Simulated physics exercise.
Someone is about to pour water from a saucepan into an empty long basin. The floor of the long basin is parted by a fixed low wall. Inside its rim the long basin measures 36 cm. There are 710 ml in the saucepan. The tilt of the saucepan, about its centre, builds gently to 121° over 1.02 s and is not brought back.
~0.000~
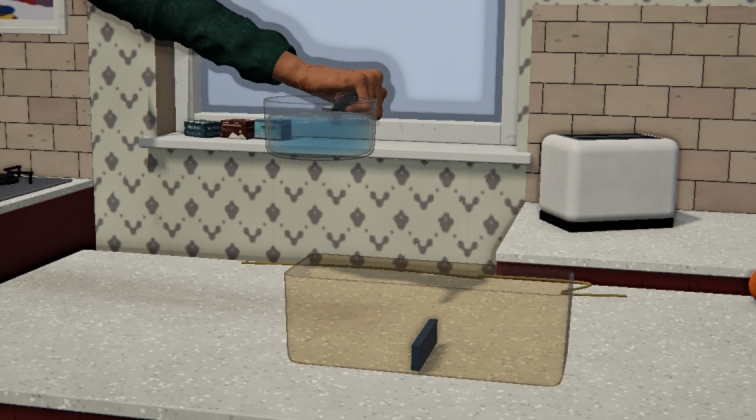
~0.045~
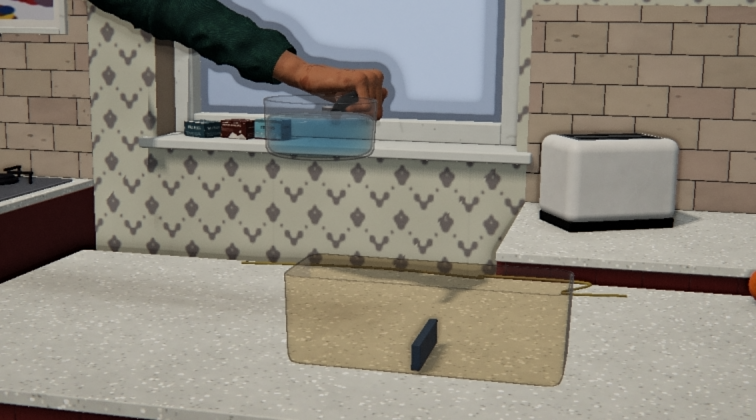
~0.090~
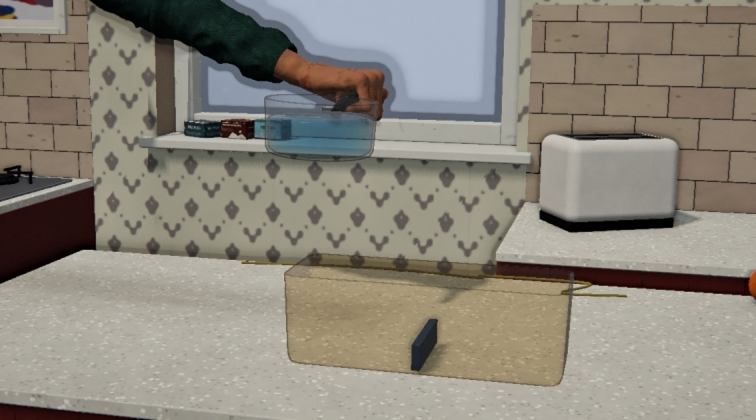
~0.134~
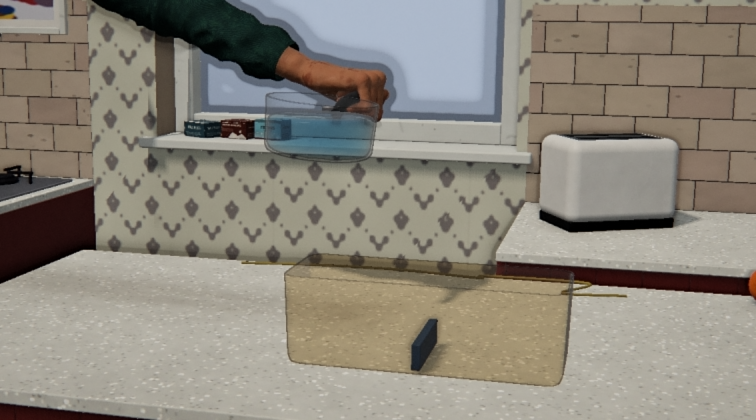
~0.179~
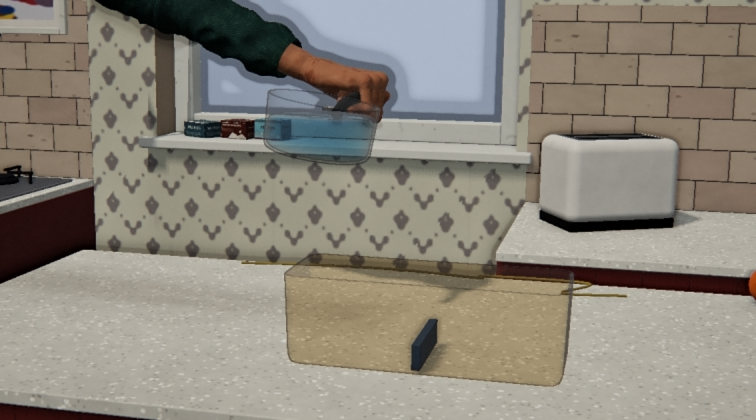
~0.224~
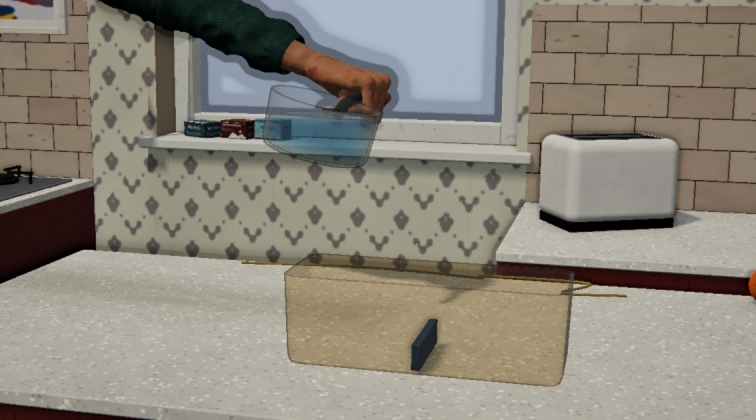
A hand in a dark green sleeve reaches in from the upper left, holding a clear saucepan of blue water before a kitchen window, seen from across a pale speckled counter. Below sits an empty, see-through amber basin with a small dark upright piece, and a white toaster stands at right by beige tiles. The hand slowly tilts the saucepan down to the right, while the camera stays still.
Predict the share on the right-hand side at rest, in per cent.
About 45 per cent.
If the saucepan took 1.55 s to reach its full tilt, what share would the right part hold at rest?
In that case some 55 per cent.
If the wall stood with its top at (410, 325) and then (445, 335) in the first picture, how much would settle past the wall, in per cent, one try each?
First 60, then 15 per cent.
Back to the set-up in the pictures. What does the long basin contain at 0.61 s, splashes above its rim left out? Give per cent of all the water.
Some 10 per cent.
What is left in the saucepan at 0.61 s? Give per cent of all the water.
Near 44 in a hundred.
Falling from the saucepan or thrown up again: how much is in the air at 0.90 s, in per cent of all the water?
About 10 per cent.
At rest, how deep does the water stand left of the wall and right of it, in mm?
Some 18 mm on the left and 14 mm on the right.
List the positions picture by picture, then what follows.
In the first frame, tilt 0°; pouring edge (374, 103); surface from (271, 115) to (373, 118); the long basin's rim runs from (297, 265) to (571, 285); the wall's top is at (425, 333).
In the second frame, tilt 1°; pouring edge (375, 104); surface from (271, 114) to (373, 119).
In the third frame, tilt 2°; pouring edge (375, 105); surface from (272, 114) to (374, 119).
In the fourth frame, tilt 5°; pouring edge (376, 108); surface from (273, 113) to (374, 120).
In the fifth frame, tilt 9°; pouring edge (377, 112); surface from (272, 114) to (375, 120).
In the sixth frame, tilt 14°; pouring edge (378, 117); surface from (272, 114) to (376, 121).
After 0.61 s the tilt is 79° and 44 per cent is still to pour, 5 is left of the wall and 5 right of it.
After 0.90 s the tilt is 117° and 4 per cent is still to pour, 43 is left of the wall and 43 right of it.
After 1.20 s the tilt is 121° and 0 per cent is still to pour, 54 is left of the wall and 44 right of it.
After 1.52 s the tilt is 121° and 0 per cent is still to pour, 53 is left of the wall and 45 right of it.
In the end 53 per cent lies left of the wall, 45 right of it and 2 outside.
